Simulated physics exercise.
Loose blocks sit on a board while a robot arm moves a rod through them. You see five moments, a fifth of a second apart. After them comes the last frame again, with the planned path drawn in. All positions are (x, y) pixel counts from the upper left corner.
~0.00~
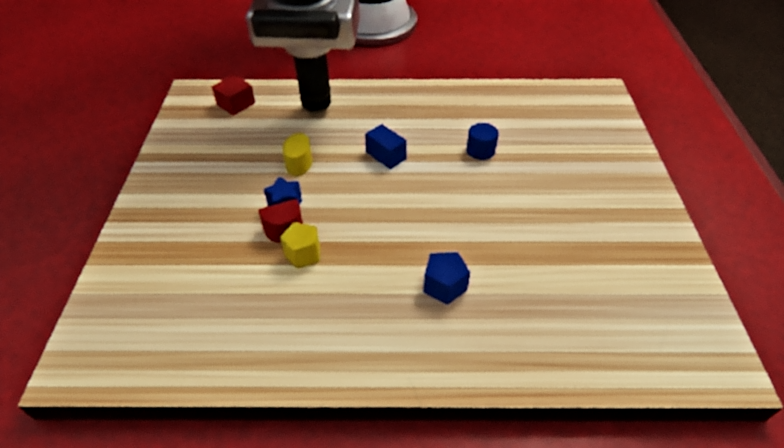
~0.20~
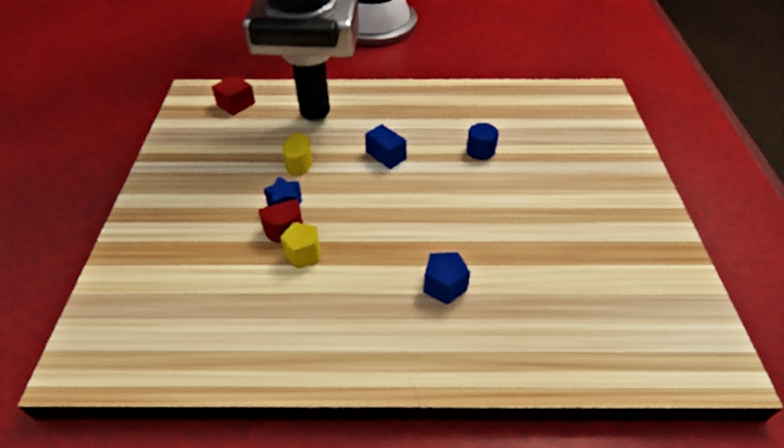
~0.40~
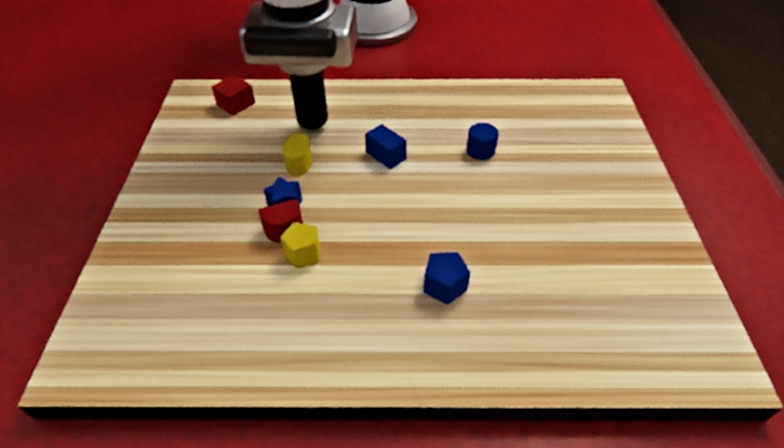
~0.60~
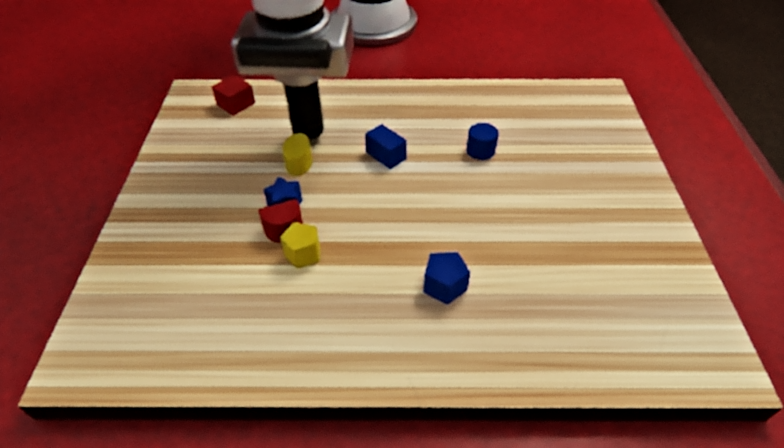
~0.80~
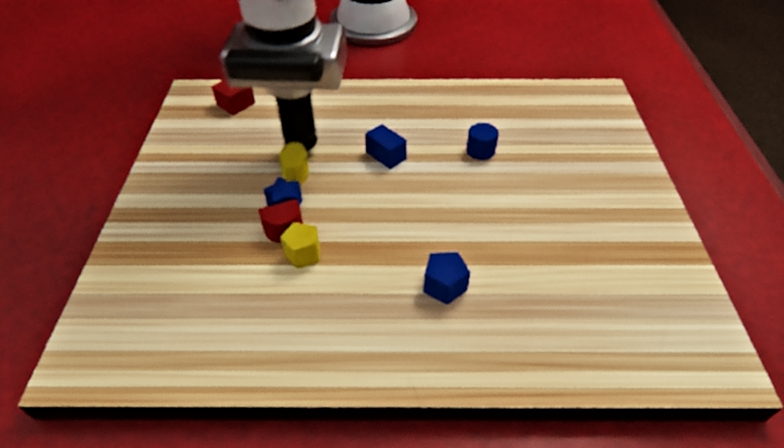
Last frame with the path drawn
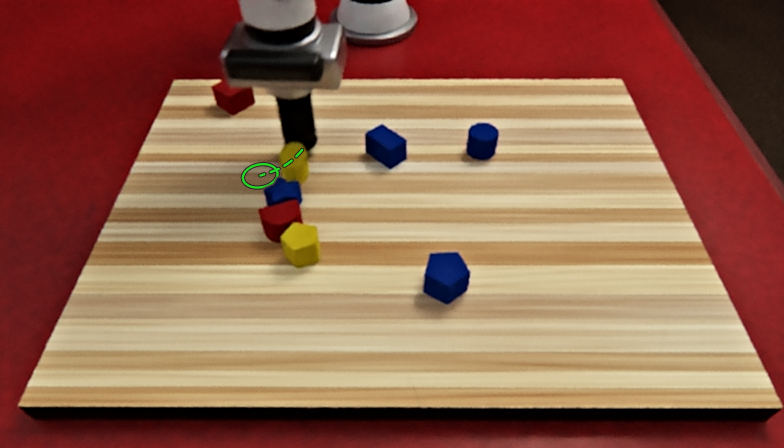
The video shows a robot arm moving a black rod toward the viewer and slightly left across a wooden board of red, blue and yellow blocks, then nudging a yellow block a short way while the others stay still.
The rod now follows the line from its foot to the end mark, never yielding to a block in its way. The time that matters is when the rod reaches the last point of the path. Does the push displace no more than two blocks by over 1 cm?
Yes
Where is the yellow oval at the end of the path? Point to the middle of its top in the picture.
Put as a pixel place, it's (285, 171).
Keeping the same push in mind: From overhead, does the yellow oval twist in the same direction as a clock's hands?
No, I don't think so.
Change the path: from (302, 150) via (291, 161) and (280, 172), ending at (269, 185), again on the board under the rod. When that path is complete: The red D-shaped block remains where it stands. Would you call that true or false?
That claim is false.
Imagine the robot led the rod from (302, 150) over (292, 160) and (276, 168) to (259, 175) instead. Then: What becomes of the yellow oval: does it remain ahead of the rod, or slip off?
By the time the path ends, the yellow oval has slid off to the side or behind.
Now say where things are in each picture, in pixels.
In the first picture, rod tip at (316, 103); block tops, blue star-shaped block at (282, 188); yellow oval at (296, 144); blue oblong at (386, 136).
In the second picture, rod at (315, 111); blocks unchanged.
In the third picture, rod at (313, 120); blocks unchanged.
In the fourth picture, rod at (308, 131); blocks unchanged.
In the fifth picture, rod at (301, 143); blue star-shaped block at (282, 188); yellow oval at (293, 154); blue oblong at (386, 136).
Path on the board, from (302, 150) by way of (292, 160) and (278, 169) to (260, 176).
On the path given first. Halfway along, rod at (283, 159); blue star-shaped block at (281, 191); yellow oval at (287, 170), turned 40° anticlockwise.
At the end, rod at (259, 169); blue star-shaped block at (280, 192); yellow oval at (285, 171), turned 75° anticlockwise; blue oblong in place.
